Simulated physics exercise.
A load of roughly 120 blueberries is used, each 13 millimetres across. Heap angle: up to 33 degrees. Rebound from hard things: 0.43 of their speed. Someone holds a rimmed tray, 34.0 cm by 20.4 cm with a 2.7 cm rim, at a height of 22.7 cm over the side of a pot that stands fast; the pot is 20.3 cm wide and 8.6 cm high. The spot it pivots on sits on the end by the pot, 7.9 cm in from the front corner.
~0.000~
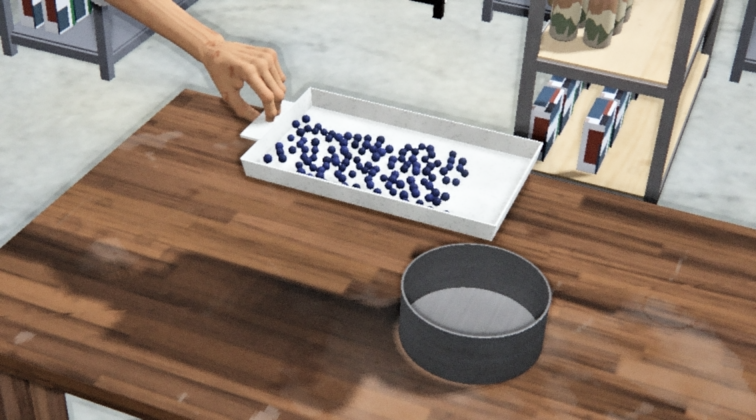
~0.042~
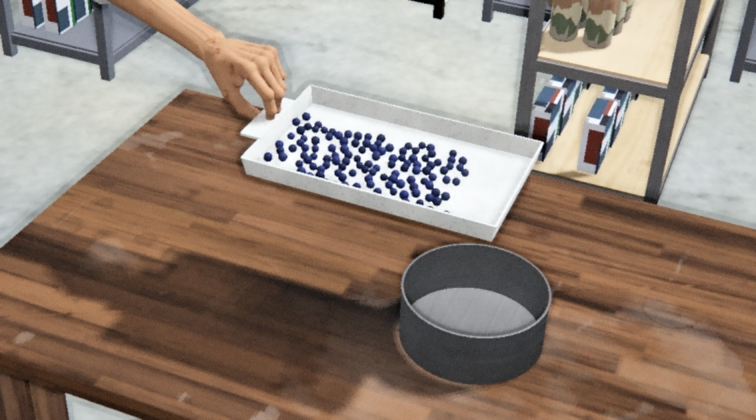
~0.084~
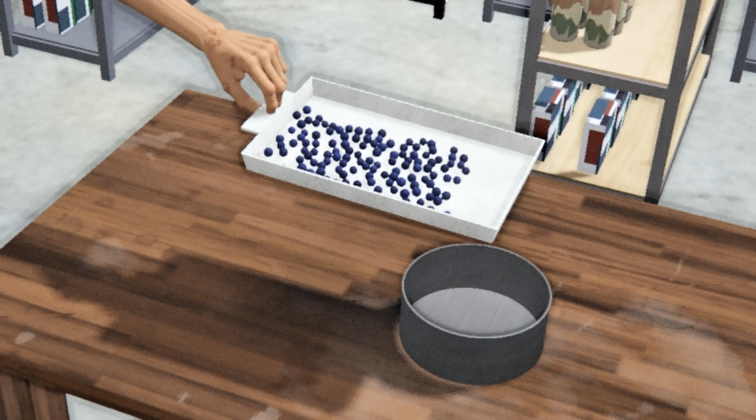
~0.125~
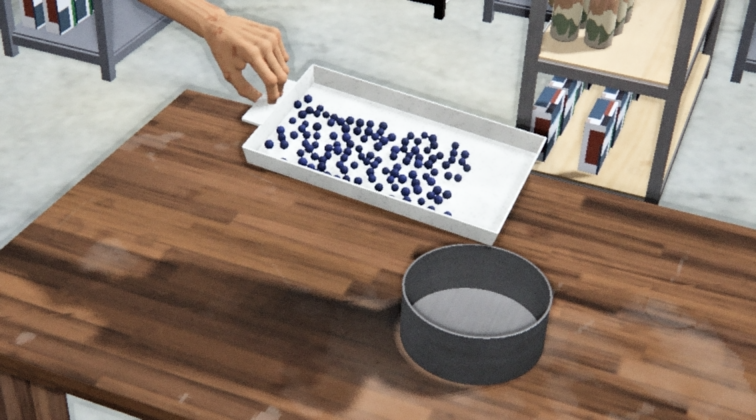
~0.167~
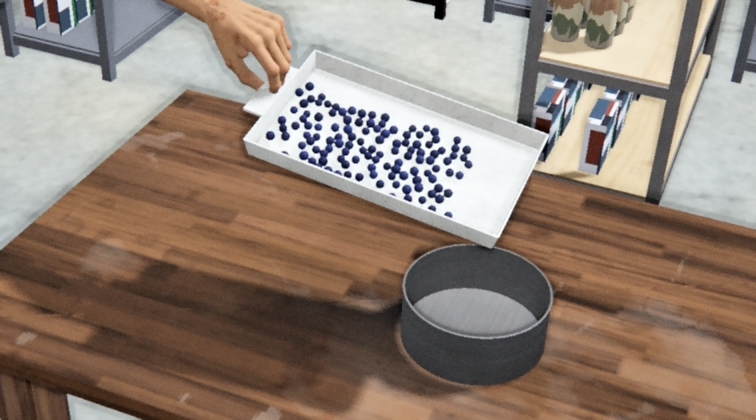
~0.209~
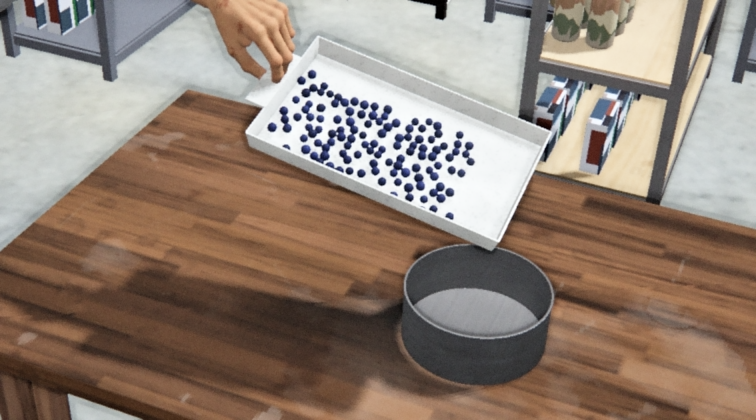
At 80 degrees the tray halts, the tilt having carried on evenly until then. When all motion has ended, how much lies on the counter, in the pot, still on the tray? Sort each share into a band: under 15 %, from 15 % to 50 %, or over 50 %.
Counter: From 15 % to 50 %; pot: From 15 % to 50 %; tray: From 15 % to 50 %.
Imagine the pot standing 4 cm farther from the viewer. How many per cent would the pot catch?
Share in pot: Approx. 0 %.
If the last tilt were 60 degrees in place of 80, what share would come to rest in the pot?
You'd end up with some 5 % in the pot.
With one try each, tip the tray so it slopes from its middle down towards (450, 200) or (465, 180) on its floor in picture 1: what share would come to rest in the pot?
I'd put it at about 10 per cent for the first tilt and about 5 per cent for the second.
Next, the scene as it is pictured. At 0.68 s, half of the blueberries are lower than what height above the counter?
Roughly 26 cm above the counter.
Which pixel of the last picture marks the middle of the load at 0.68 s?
Estimated centre of load: Around (452, 207).
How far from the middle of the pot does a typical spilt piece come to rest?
Distance: Some 22 cm.
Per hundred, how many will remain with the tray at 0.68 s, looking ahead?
Of the load, some 100 percent.
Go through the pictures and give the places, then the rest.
Tray tilt 0 degrees, front corners at (246, 158) and (493, 222); middle of the pieces at (368, 165); pot at (476, 288), in the first frame.
Tray tilt 1 degrees, front corners at (247, 156) and (493, 223); middle of the pieces at (369, 164), in the second frame.
Tray tilt 3 degrees, front corners at (247, 152) and (494, 225), lowest corner right front; middle of the pieces at (369, 161), in the third frame.
Tray tilt 7 degrees, front corners at (248, 146) and (495, 229), lowest corner right front; middle of the pieces at (370, 156), in the fourth frame.
Tray tilt 12 degrees, front corners at (250, 138) and (495, 233), lowest corner right front; middle of the pieces at (372, 149), in the fifth frame.
Tray tilt 17 degrees, front corners at (251, 131) and (496, 237), lowest corner right front; middle of the pieces at (374, 144); pot at (479, 289). Its pace works out near 110 degrees a second, in the sixth frame.
Then, at 0.49 s, tilt 48 degrees; the tray holds 100 %, the pot 0 %.
After 0.68 s, tilt 69 degrees; the tray holds 100 %, the pot 0 %.
After 0.99 s, tilt 80 degrees; the tray holds 70 %, the pot 10 %.
At rest (2.1 s), counter 40 %, pot 25 %, tray 40 %.
